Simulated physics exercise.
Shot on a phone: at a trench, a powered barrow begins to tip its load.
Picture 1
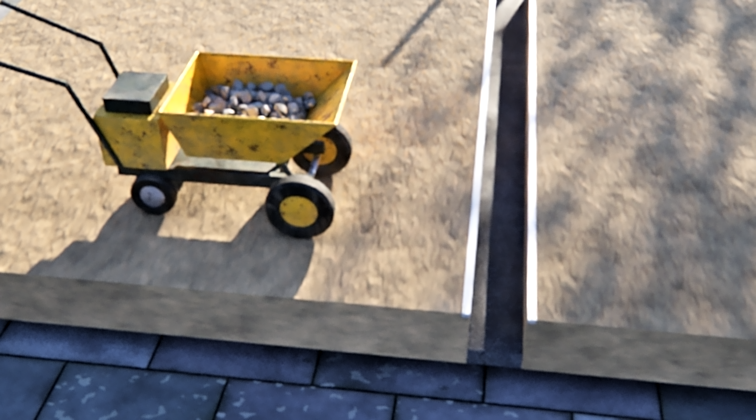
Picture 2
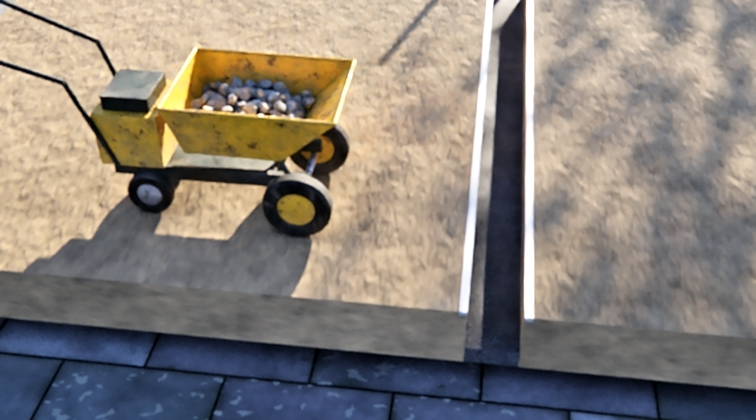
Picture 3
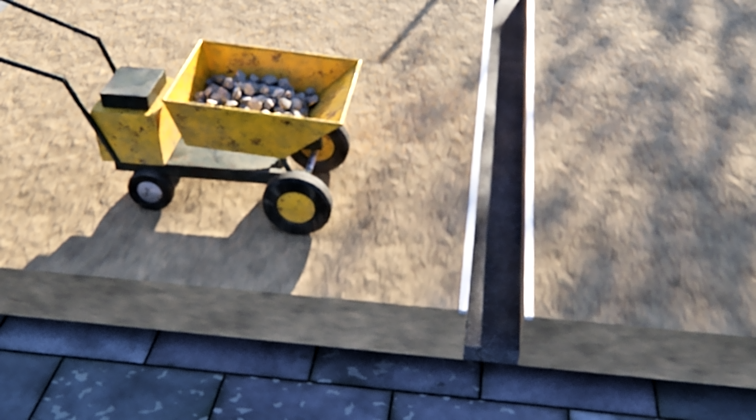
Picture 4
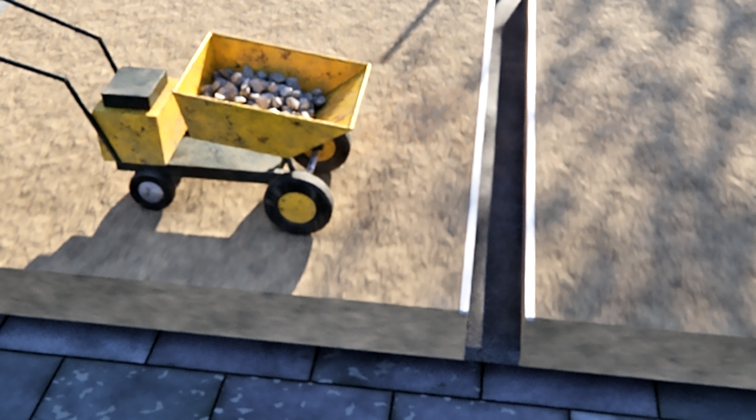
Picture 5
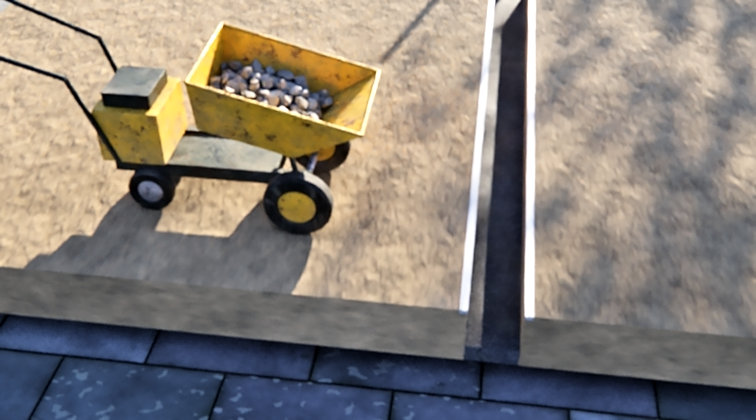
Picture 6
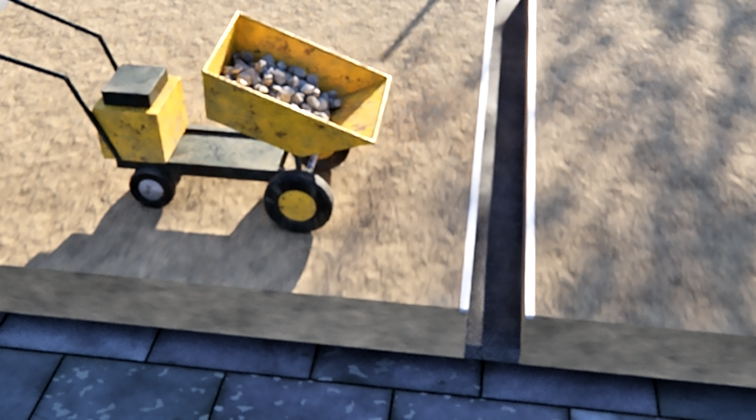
A yellow powered barrow standing on sandy ground beside a narrow trench, its stone-filled skip rising and tilting gradually towards the right.
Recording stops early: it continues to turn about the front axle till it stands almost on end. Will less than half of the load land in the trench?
Outside the trench is the majority of the load.
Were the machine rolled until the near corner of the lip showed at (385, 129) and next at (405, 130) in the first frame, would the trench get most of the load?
A majority, then a majority.
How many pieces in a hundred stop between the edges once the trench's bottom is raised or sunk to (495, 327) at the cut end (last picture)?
Near 30 %.
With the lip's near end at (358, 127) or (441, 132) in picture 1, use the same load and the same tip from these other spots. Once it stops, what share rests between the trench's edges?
About 50 %, then 50 %.
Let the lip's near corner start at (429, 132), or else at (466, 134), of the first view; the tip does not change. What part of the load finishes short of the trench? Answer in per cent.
In turn 0 and 0 in a hundred.
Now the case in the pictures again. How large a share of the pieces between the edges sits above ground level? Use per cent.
0 in a hundred.
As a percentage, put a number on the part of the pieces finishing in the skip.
Around 30 in a hundred.
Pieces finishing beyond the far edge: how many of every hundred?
Near 0 in every hundred.
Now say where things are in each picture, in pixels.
The first picture shows lip of the skip at (335, 125), level; top of the load at (256, 107), broken stones; first edge of the trench at (469, 276); far edge at (532, 282), the trench under half as wide as the skip, and about as deep as wide.
The second picture shows lip of the skip at (334, 124), tipped barely; top of the load at (255, 104).
The third picture shows lip of the skip at (340, 125), tipped barely; top of the load at (246, 102).
The fourth picture shows lip of the skip at (350, 130), tipped a little; top of the load at (236, 94).
The fifth picture shows lip of the skip at (361, 136), tipped clearly; top of the load at (245, 88).
The sixth picture shows lip of the skip at (373, 143), tipped clearly; top of the load at (245, 80); first edge of the trench at (467, 271); far edge at (530, 277).
Soon, skip tipped steeply; all in the skip.
A while on, skip tipped right over; about half in the skip; about half short of the trench; a small part in or heaped over the trench.
Towards the end, skip tipped right over; about a third in the skip; about half short of the trench; about a quarter in or heaped over the trench.
Finally, skip tipped right over; about a third in the skip; about half short of the trench; about a quarter in or heaped over the trench; none beyond it.
